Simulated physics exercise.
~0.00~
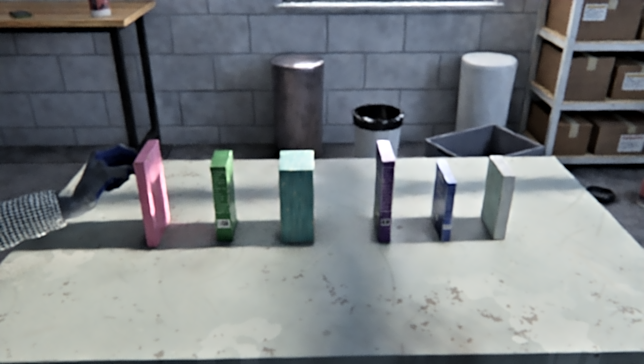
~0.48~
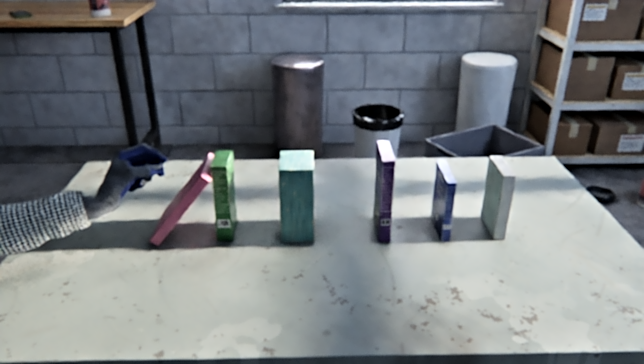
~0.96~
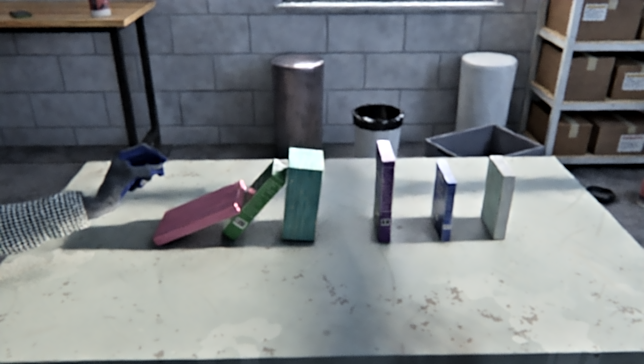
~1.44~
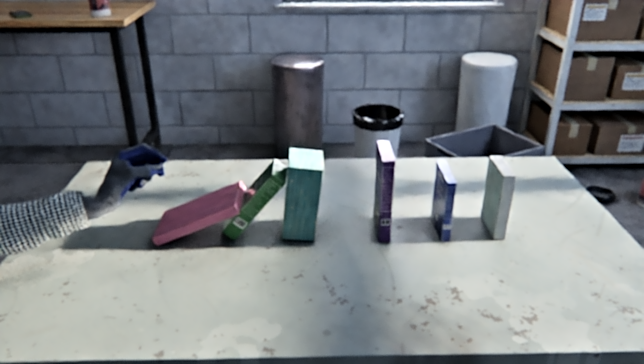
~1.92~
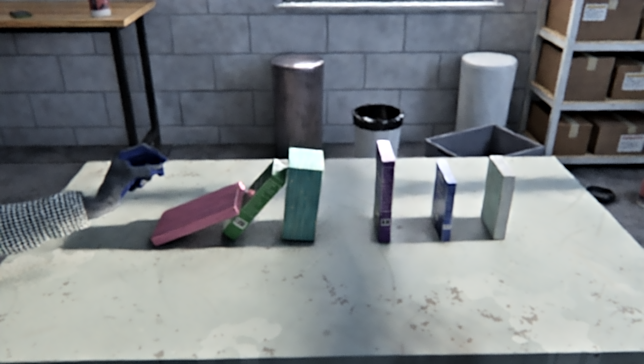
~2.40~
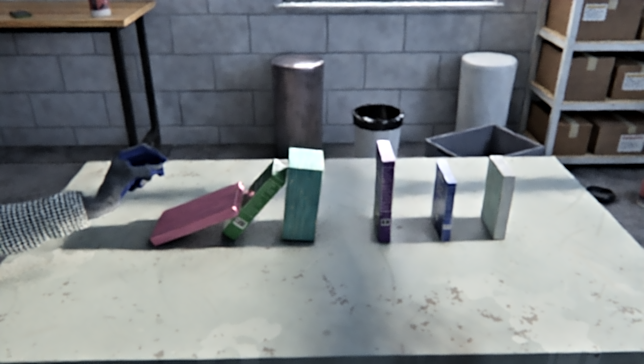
The clip shows a gloved hand tipping a pink block at the left of six upright items on a table; it falls right into a green packet, which ends leaning against a slightly shifted turquoise block, while the purple, blue and white items stay standing.
